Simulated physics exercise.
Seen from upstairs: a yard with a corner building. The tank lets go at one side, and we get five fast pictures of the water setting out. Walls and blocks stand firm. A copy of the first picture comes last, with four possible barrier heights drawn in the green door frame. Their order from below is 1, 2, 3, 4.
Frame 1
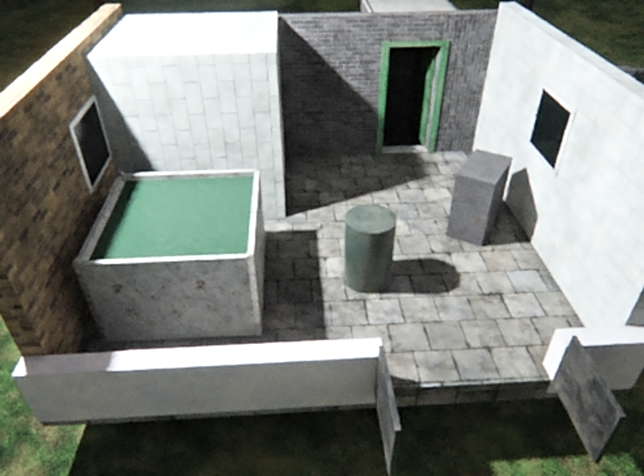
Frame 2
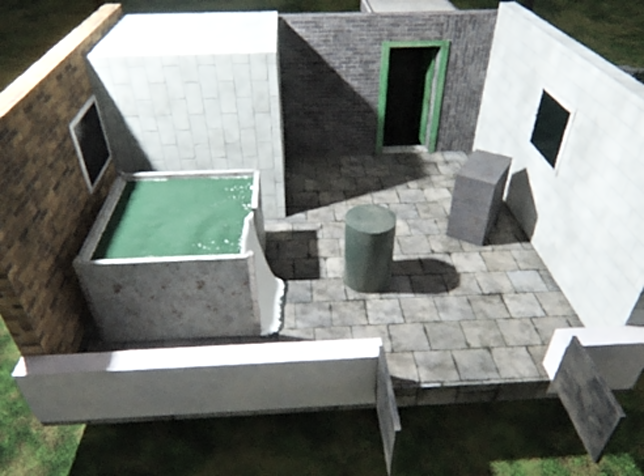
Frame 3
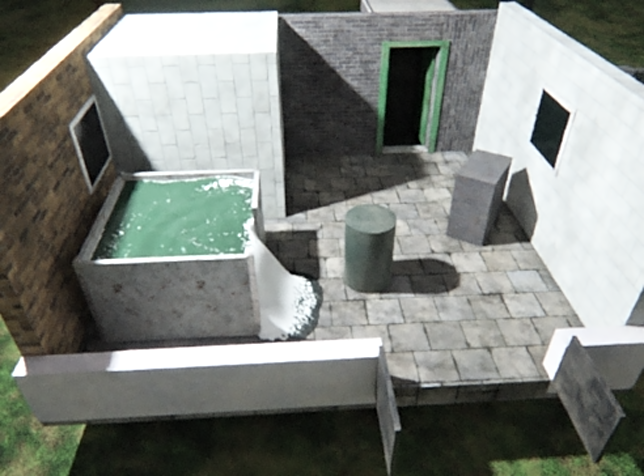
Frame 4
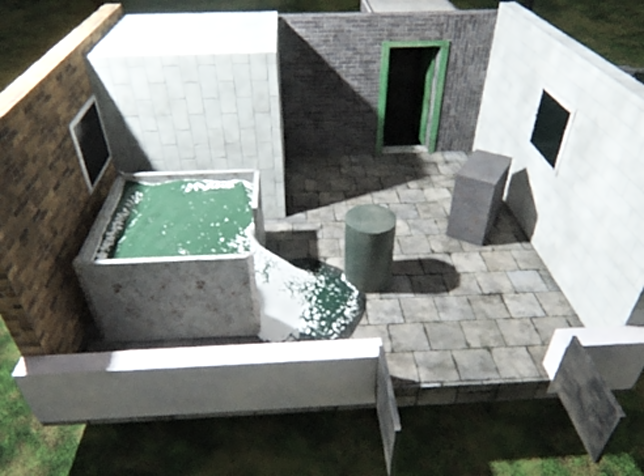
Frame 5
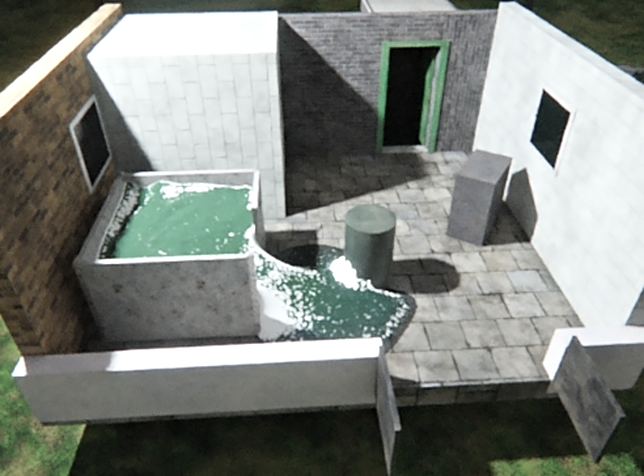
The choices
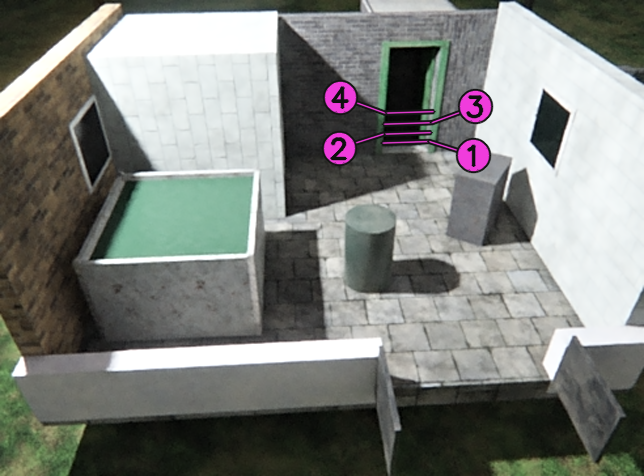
In this clip, green water in a raised tank at the left of a walled yard starts pouring over the tank's right side, then spreads rightward across the stone paving in a foamy sheet, reaching around the base of a cylinder.
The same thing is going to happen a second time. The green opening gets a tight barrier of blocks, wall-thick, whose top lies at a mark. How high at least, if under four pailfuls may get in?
I would pick line 1.
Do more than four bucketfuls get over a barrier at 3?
No, that is safe.
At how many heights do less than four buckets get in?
All of them.
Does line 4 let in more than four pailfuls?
No.
On the marked copy, 1 at (406, 142); 2 at (407, 133); 3 at (408, 123); 4 at (409, 112); from the bottom up 1, 2, 3, 4.
If 1 is chosen, a splash gets over, under a bucket.
If 2 is chosen, nothing gets over.
If 3 is chosen, nothing gets over.
If 4 is chosen, nothing gets over.
